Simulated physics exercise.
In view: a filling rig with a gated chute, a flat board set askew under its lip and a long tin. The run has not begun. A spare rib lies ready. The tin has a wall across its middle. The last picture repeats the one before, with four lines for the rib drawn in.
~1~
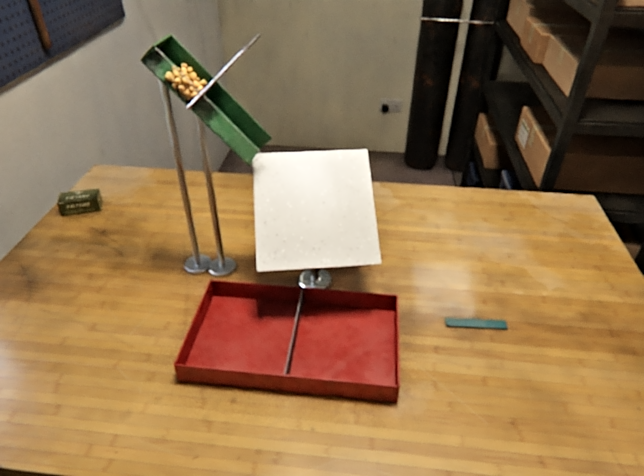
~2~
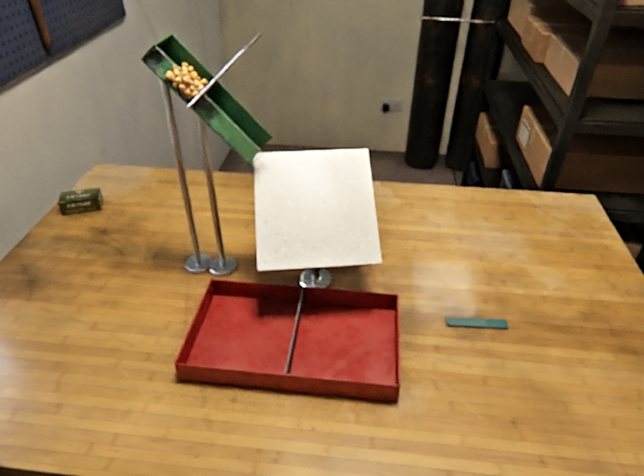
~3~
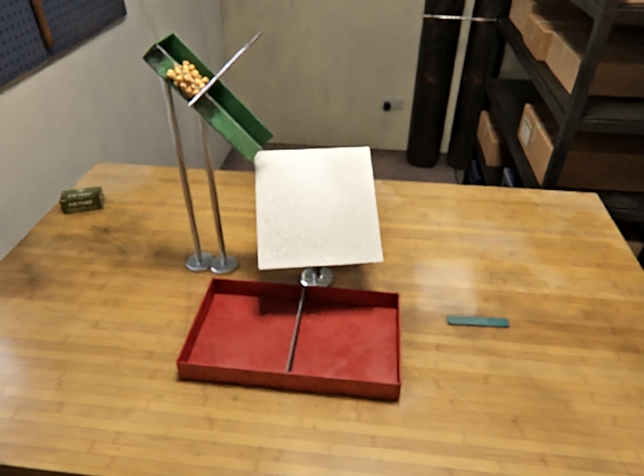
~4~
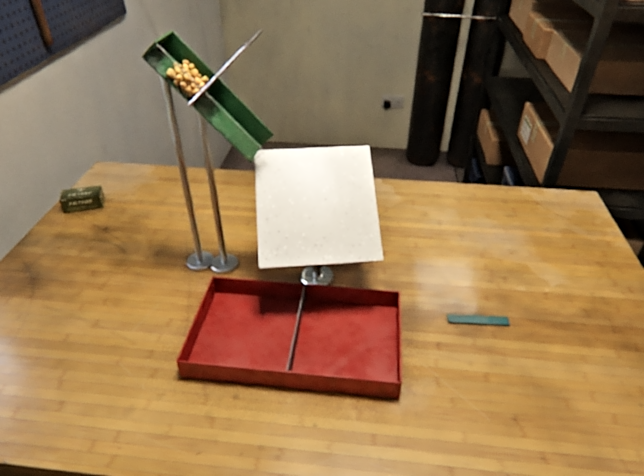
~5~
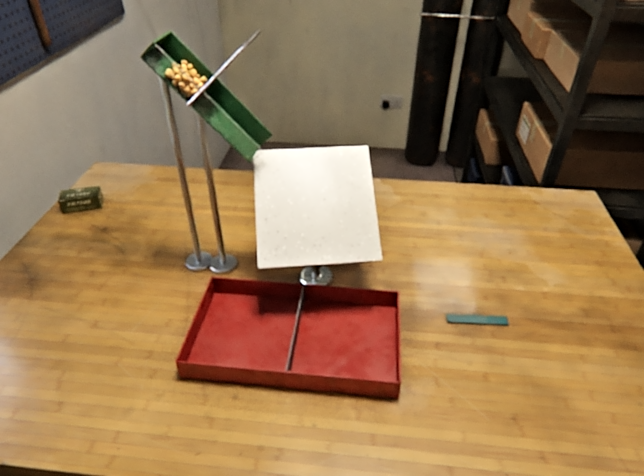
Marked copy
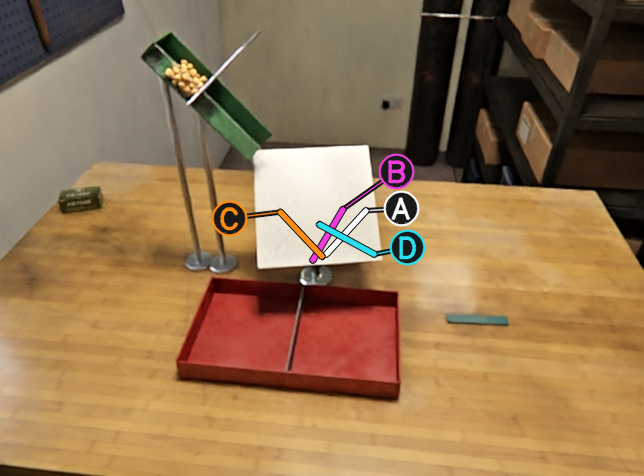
On a wooden table, chickpeas sit still in a green chute above a tilted white board and a divided red tin.
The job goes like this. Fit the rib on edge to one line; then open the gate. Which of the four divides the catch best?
The answer is line B.
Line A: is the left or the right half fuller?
The right half.
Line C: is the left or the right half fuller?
More lands on the right.
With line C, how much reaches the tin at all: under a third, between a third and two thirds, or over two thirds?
It is over two thirds.
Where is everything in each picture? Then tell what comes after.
The first frame shows load behind the gate (186, 85), dried chickpeas; lip of the chute (254, 158), sloping fairly steeply.
The second frame shows middle of the board (316, 206), tilted fairly steeply; middle of its low edge (320, 267); of its high edge (311, 151).
The third frame shows front corners of the tin (176, 362) and (401, 384); front end of its middle wall (286, 373).
The fourth frame shows middle of the load (188, 81); lip (256, 154).
The fifth frame shows middle of the load (186, 81); lip (255, 154).
On the marked copy, line A from (366, 210) to (326, 254); line B from (342, 209) to (312, 260); line C from (280, 212) to (322, 256); line D from (319, 224) to (374, 254).
For line A, of what is caught, about a tenth in the left half, the larger part in the right.
For line B, of what is caught, roughly two thirds in the left half, roughly a third in the right.
For line C, of what is caught, about a tenth in the left half, almost all in the right.
For line D, of what is caught, about a tenth in the left half, the larger part in the right.
